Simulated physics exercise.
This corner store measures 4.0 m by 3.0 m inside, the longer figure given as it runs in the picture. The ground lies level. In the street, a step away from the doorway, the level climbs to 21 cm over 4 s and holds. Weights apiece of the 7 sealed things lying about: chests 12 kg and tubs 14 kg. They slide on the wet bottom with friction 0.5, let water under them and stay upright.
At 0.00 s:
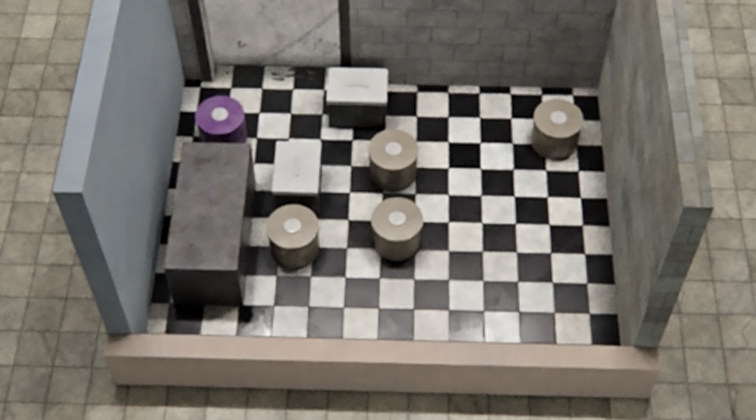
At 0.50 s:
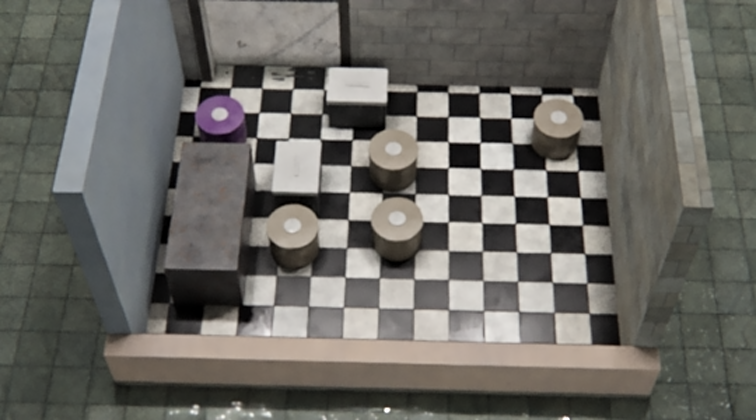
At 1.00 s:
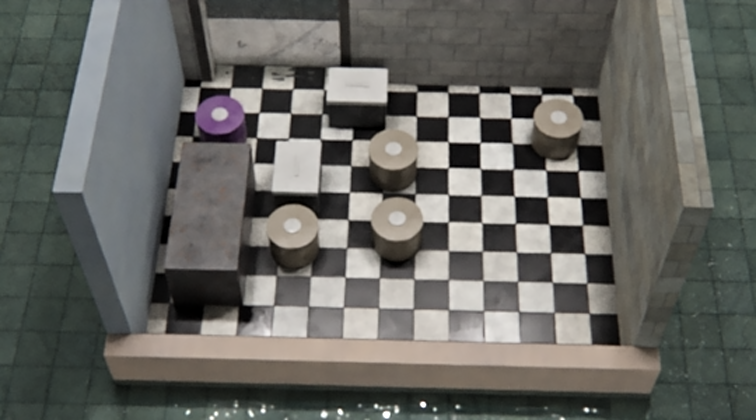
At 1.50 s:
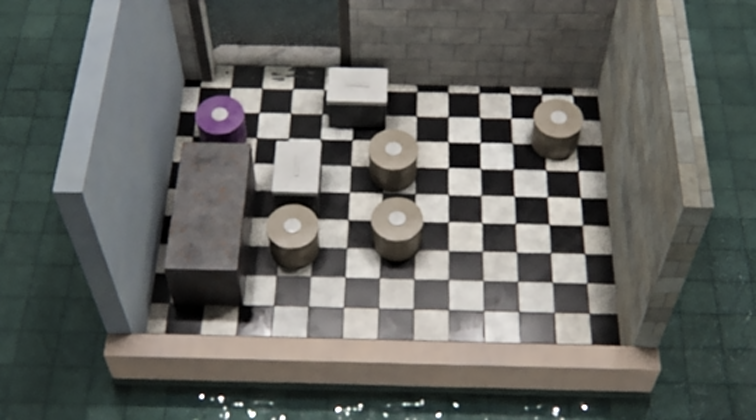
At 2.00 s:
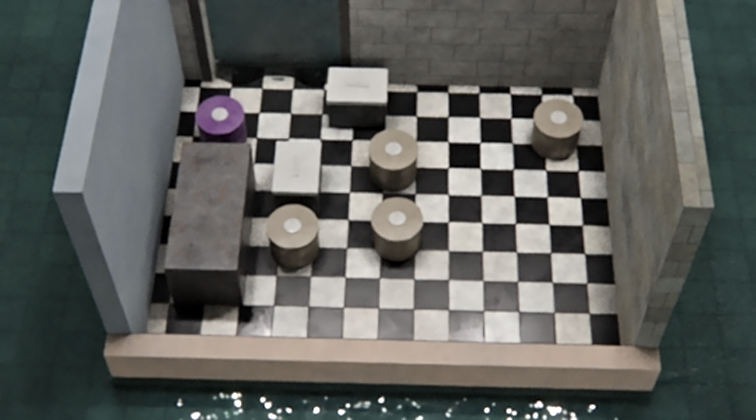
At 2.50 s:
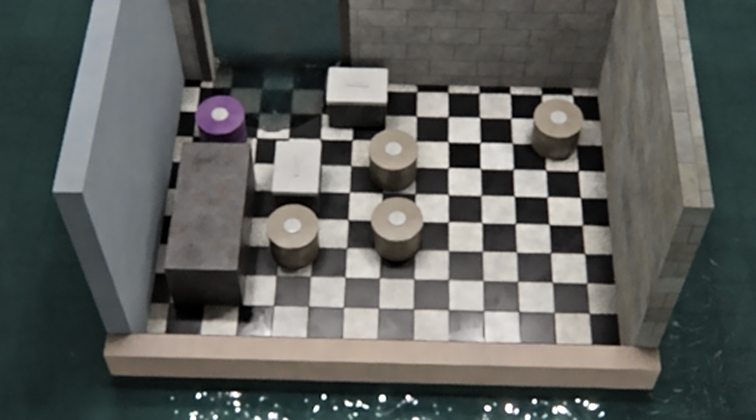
Dark green water spreading over the paving around a checker-floored room, then creeping through the doorway near a still purple tub.
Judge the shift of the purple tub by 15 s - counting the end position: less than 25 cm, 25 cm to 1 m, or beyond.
Purple tub gets carried off.
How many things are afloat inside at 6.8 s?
3 of them.
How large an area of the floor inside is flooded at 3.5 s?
Some 1.5 m2.
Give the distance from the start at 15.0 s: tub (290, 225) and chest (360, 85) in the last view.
In that order: 140 cm, 200 cm.
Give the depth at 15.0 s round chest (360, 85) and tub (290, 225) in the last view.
About 16 and 12 cm.
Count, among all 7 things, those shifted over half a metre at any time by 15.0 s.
That makes 7.
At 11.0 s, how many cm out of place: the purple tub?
About 250 cm.
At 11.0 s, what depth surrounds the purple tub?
About 11 cm.
After 3.5 s the purple tub is near (220, 115), 0.0 m from its start, aground; 0 afloat.
After 6.8 s the purple tub is near (196, 106), 0.2 m from its start, afloat; 3 afloat.
After 11.0 s the purple tub is near (423, 273), 2.5 m from its start, afloat; 6 afloat.
After 15.0 s the purple tub is near (596, 259), 3.6 m from its start, afloat; 7 afloat.
